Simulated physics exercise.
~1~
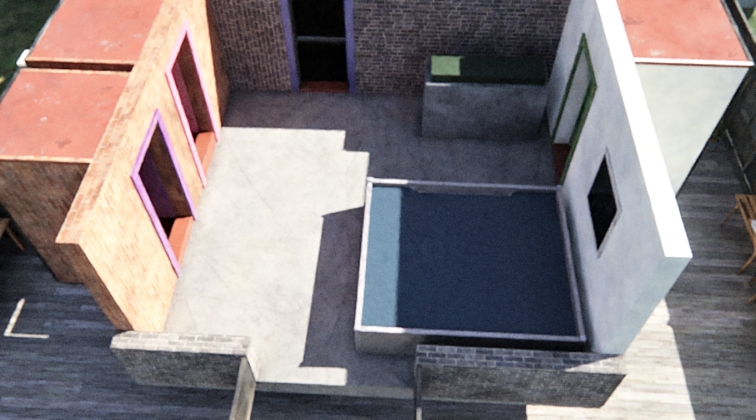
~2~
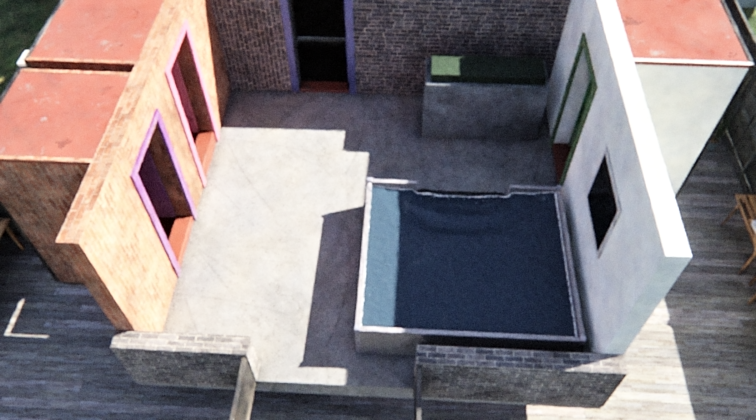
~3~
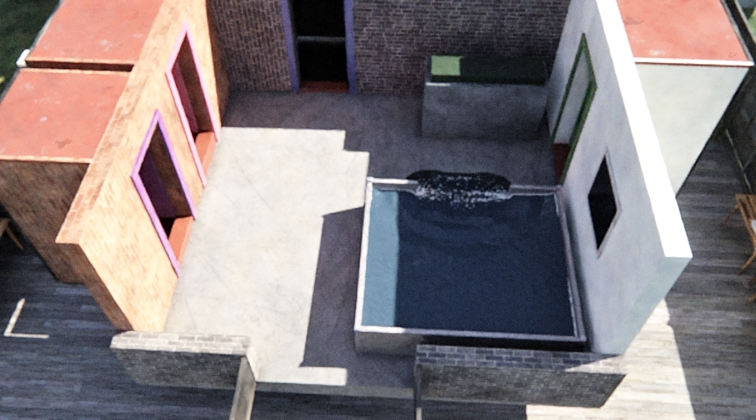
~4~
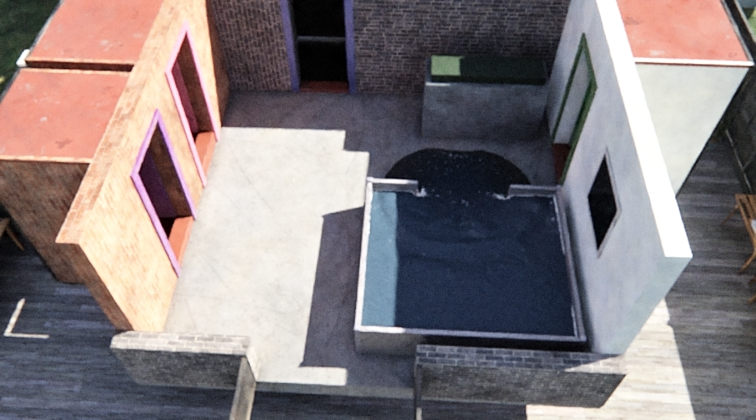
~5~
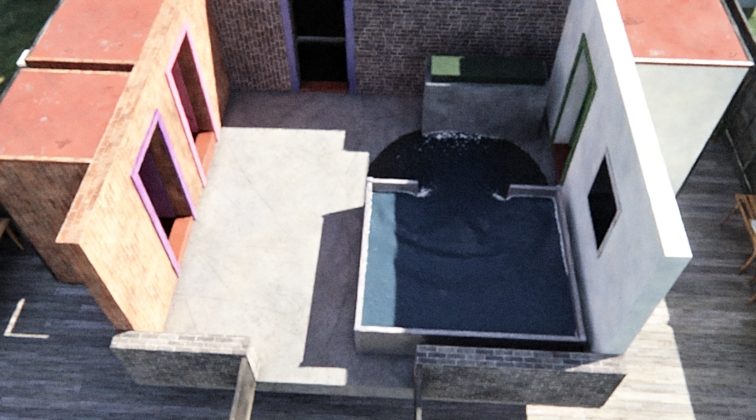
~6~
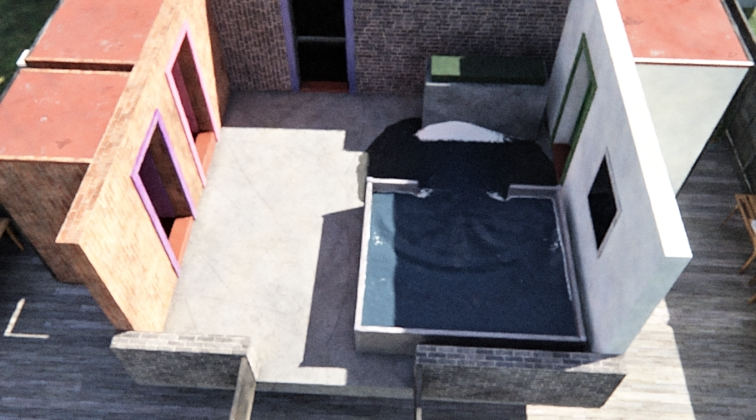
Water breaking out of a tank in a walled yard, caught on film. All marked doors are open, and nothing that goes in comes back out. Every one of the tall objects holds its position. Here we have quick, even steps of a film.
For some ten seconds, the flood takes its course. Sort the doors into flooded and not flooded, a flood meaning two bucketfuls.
Sorted: Purple door - not flooded; pink door - not flooded; blue door - flooded; green door - flooded.
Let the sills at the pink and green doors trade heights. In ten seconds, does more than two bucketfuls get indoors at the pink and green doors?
As I see it, pink overshoots and green overshoots.
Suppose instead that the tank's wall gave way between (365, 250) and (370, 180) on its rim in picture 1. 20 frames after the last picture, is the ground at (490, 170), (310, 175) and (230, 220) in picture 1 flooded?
Unwetted, submerged, submerged.
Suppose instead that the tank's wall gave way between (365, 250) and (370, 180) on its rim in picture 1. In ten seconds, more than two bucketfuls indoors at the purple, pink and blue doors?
Door by door, the purple door crosses the line, then the pink door comes up short, then the blue door crosses the line.
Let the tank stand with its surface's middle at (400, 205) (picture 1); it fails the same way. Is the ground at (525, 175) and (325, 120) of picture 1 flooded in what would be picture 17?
Point 1: Soaked through; point 2: Soaked through.
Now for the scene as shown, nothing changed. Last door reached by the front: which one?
That would be the door marked purple.
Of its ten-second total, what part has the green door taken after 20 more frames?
Around 65 in a hundred.
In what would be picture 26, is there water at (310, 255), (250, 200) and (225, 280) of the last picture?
Result, in the order given: Not wetted / wetted / not wetted.
A moment on, water covers 25 % of the floor; the purple door not reached, the pink door not reached, the blue door not reached, the green door wet at the sill, nothing in.
Next, water covers 40 % of the floor; the purple door not reached, the pink door not reached, the blue door under two buckets in, the green door over two buckets in.
Then, water covers 60 % of the floor; the purple door not reached, the pink door wet at the sill, nothing in, the blue door over two buckets in, the green door far over two buckets in.
Later, water covers 85 % of the floor; the purple door wet at the sill, nothing in, the pink door wet at the sill, nothing in, the blue door over two buckets in, the green door far over two buckets in.
In the end, water covers 95 % of the floor; the purple door wet at the sill, nothing in, the pink door wet at the sill, nothing in, the blue door far over two buckets in, the green door far over two buckets in.
